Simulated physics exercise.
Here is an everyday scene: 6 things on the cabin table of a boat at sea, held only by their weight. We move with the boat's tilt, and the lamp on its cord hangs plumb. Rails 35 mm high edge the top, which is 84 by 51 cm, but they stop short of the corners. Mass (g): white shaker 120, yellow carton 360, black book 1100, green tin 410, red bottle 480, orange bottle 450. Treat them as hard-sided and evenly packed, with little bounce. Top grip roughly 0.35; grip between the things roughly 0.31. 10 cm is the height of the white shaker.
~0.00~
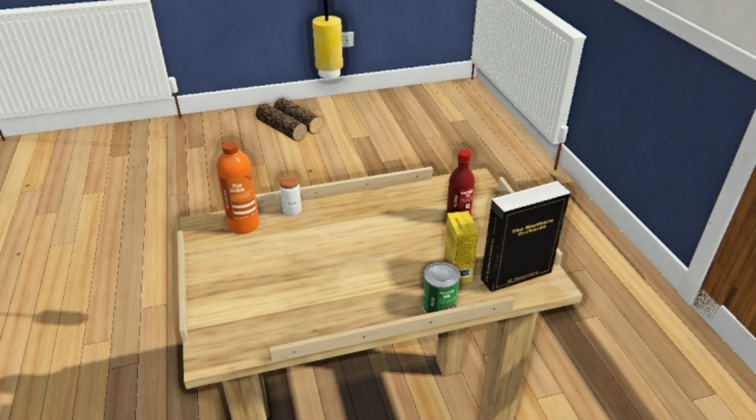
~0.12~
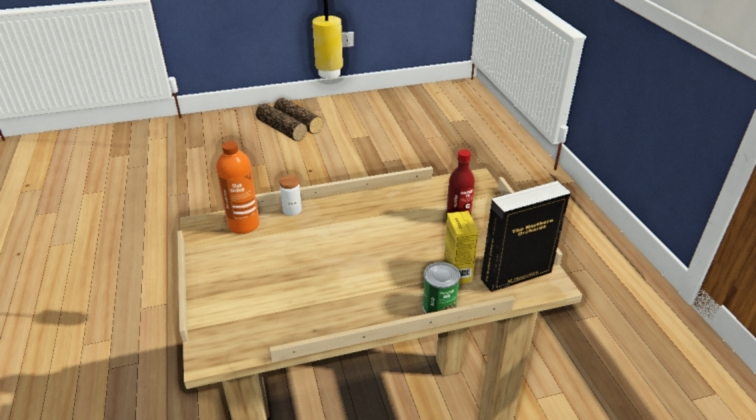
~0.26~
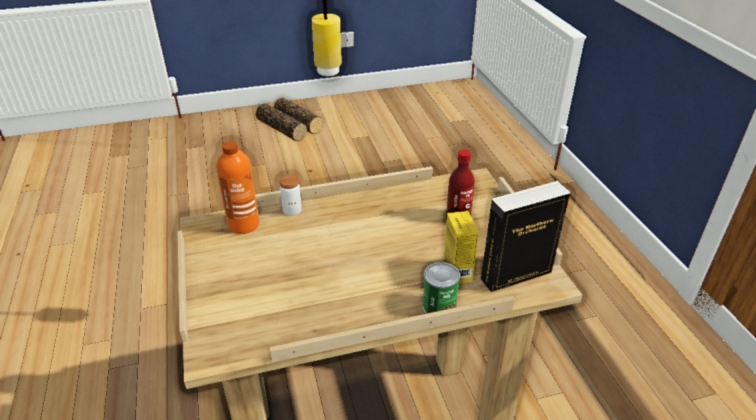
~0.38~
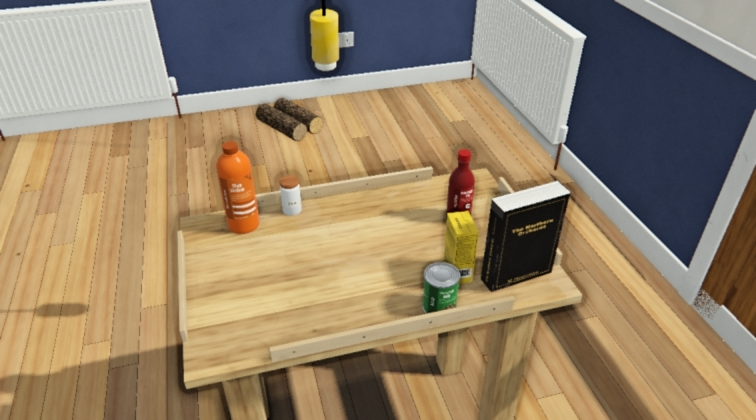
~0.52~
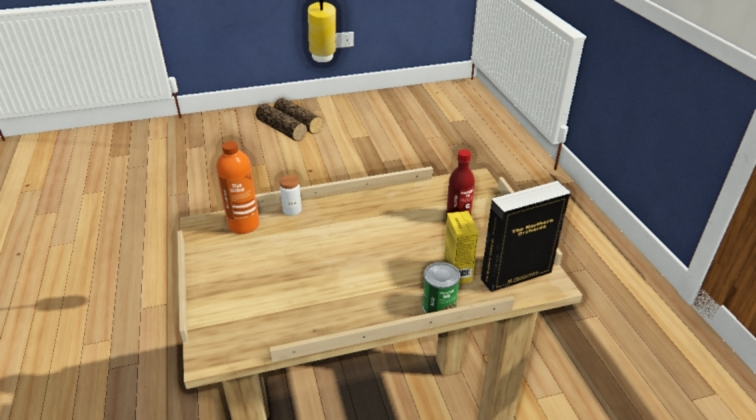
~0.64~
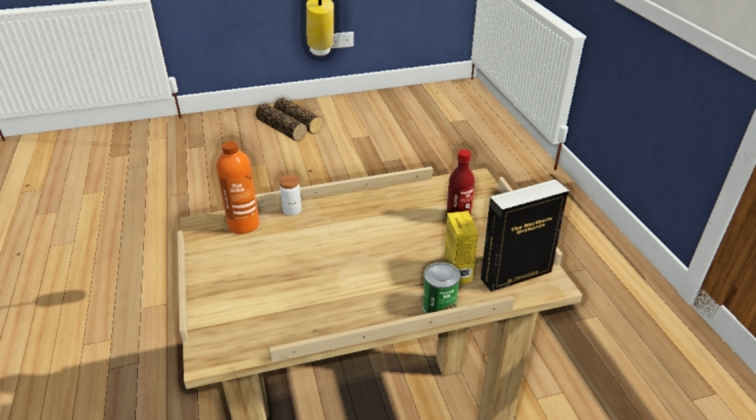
In a room with blue walls and a plank floor, a wooden table holds an orange bottle, a white shaker, a red bottle, a yellow carton, a green tin and a black book. The yellow lamp hanging beyond it drifts slightly left and upward, while everything on the table stays in place.
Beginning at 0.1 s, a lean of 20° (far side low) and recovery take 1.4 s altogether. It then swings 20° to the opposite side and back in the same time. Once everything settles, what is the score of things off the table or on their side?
The score is two.
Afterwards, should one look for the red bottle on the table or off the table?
Red bottle: Goes out of bounds.
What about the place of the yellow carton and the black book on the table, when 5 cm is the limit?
Yellow carton: Remains in place. Black book: Is displaced.
By 1.04 s, floor tilted 15°, far side down; black book on its side; red bottle rocked 39° off its seat.
By 1.24 s, floor tilted 6°, far side down; red bottle now off the table; black book on its side.
By 1.54 s, boat level; black book on its side.
When it is over (3.4 s), off the table, red bottle; lying over on the table, black book; the other 4 within 5 cm of the start. In the last view, white shaker near (291, 195), yellow carton near (460, 248).
